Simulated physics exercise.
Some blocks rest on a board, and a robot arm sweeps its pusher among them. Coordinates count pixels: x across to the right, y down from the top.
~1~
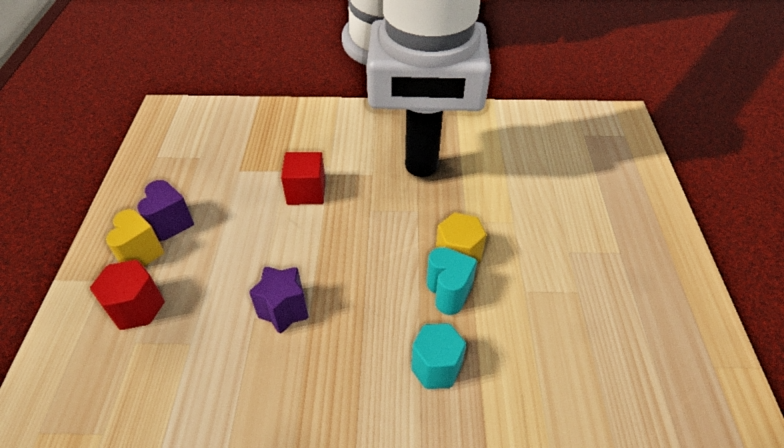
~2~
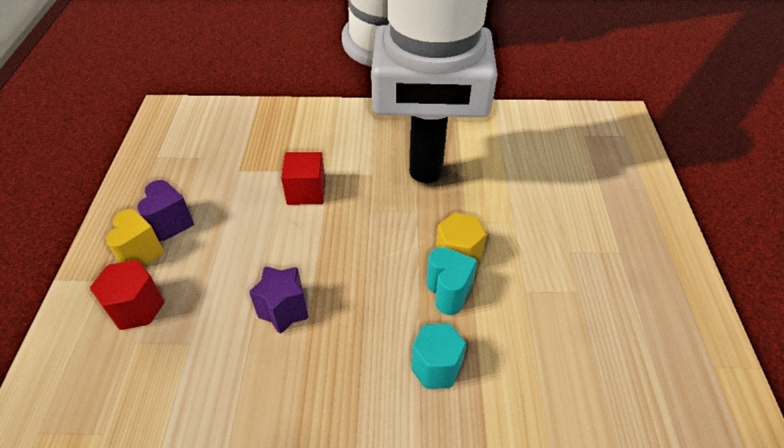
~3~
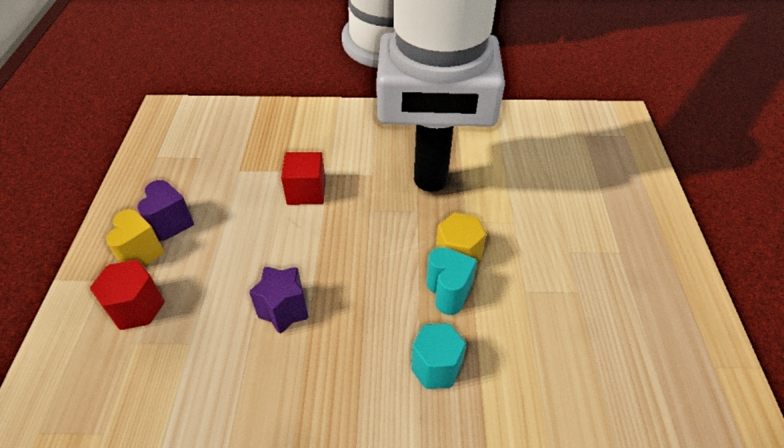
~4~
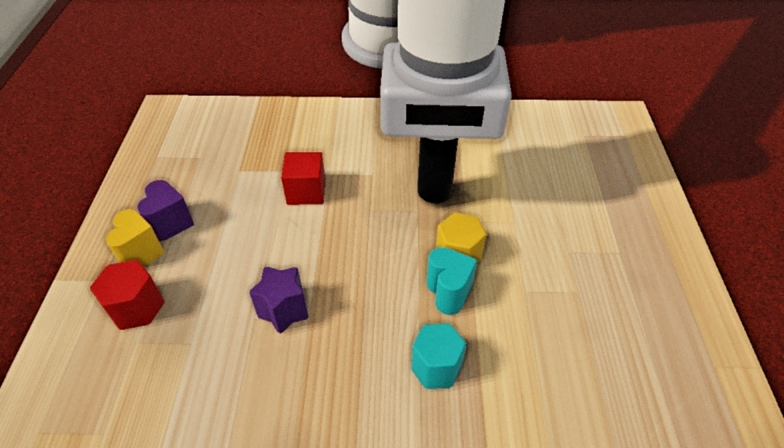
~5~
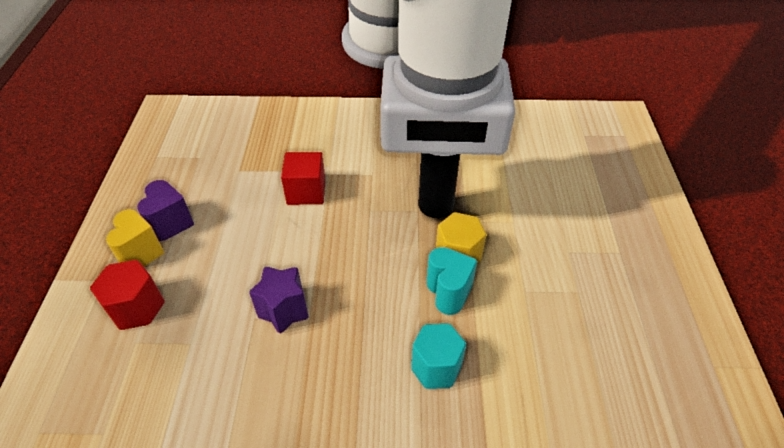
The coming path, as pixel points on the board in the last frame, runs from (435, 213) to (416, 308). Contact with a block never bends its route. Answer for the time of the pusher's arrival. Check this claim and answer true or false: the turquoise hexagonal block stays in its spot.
Answer: True.
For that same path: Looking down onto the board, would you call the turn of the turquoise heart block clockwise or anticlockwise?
Short answer: Counterclockwise.
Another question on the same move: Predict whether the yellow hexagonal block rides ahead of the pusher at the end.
Shed along the way.
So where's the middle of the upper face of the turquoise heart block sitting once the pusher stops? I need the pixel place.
Around (463, 296).
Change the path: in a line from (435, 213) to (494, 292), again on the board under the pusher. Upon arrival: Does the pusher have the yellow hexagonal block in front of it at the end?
Answer: Yes.
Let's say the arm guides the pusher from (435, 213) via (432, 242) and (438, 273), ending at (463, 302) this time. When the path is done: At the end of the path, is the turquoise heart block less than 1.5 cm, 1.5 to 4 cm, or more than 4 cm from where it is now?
Shift of over 4 cm.
What follows on the original path. One third of the way, pusher (430, 235); yellow hexagonal block (466, 234).
Two thirds of the way, pusher (423, 267); turquoise heart block (457, 278), turned 15° anticlockwise; yellow hexagonal block (472, 237), turned 20° anticlockwise.
At the end, pusher (417, 301); turquoise hexagonal block still; turquoise heart block (463, 296), turned 65° anticlockwise; yellow hexagonal block (472, 237), turned 20° anticlockwise.
